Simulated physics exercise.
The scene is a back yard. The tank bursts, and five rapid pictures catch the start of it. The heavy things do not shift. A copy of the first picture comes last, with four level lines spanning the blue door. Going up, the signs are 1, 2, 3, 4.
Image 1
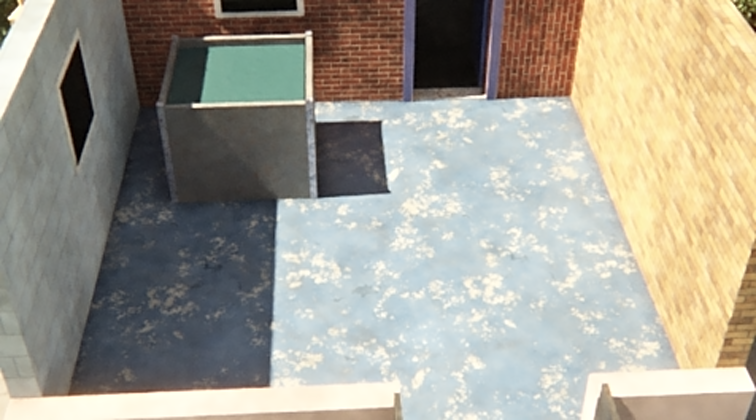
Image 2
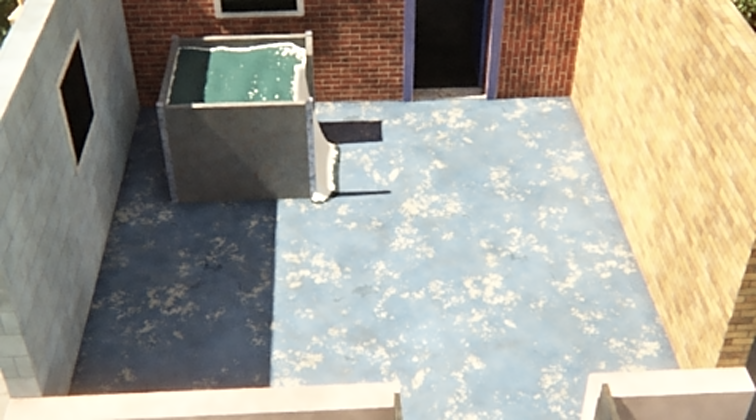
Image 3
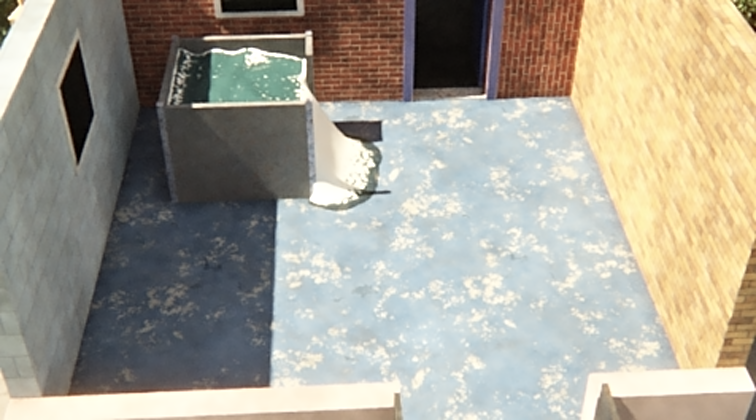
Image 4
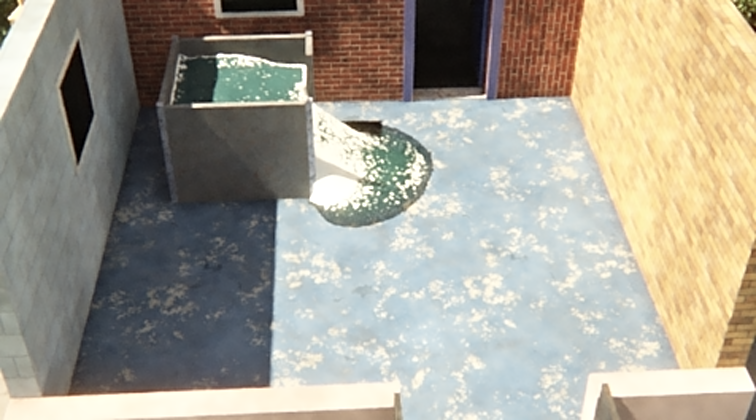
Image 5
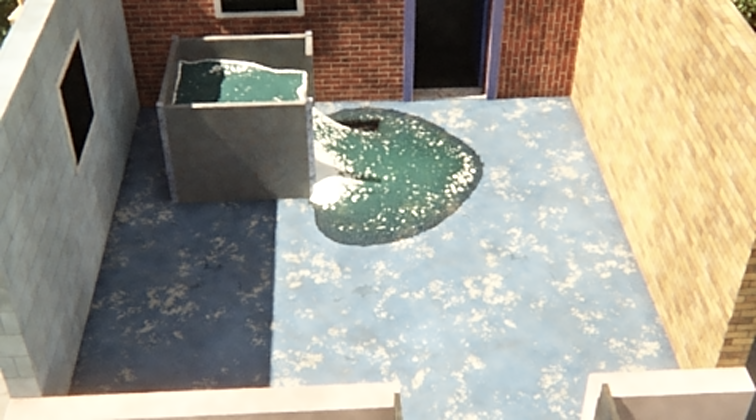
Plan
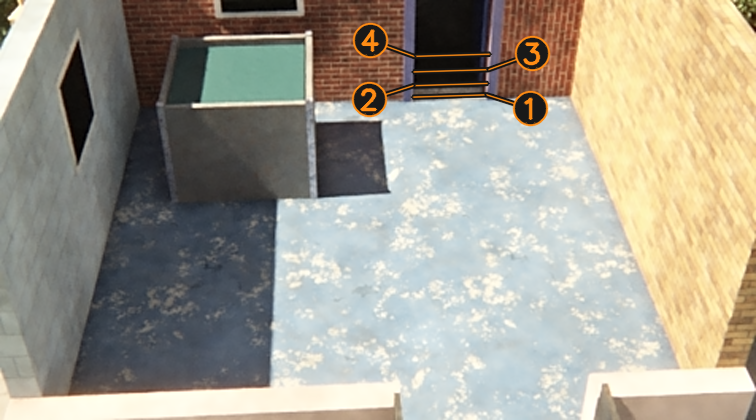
We see a walled back yard with a tank of green water against a brick wall; water pours from the tank's right side, splashes onto the blue patchy ground, and spreads outward in a widening, foam-flecked pool.
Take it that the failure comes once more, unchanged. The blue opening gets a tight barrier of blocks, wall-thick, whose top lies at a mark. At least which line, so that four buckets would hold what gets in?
Take 2.
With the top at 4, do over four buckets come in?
No.
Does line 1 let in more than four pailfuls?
Yes, that goes wrong.
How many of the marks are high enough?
Three.
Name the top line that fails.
1.
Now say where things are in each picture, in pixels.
Water in the tank at rest, its middle at (240, 76); foot of the blue doorway at (449, 100); open gate at (496, 374).
Water covers 1 % of the ground and shows as far out as (323, 195).
Water covers 3 % of the ground and shows as far out as (370, 147).
Water covers 8 % of the ground and shows as far out as (424, 158).
Water covers 14 % of the ground and shows as far out as (476, 173).
On the marked copy, 1 at (449, 95); 2 at (450, 84); 3 at (451, 70); 4 at (451, 55); from the bottom up 1, 2, 3, 4.
With 1, about 12 bucketfuls get in.
With 2, a splash gets over, under a bucket.
With 3, nothing gets over.
With 4, nothing gets over.
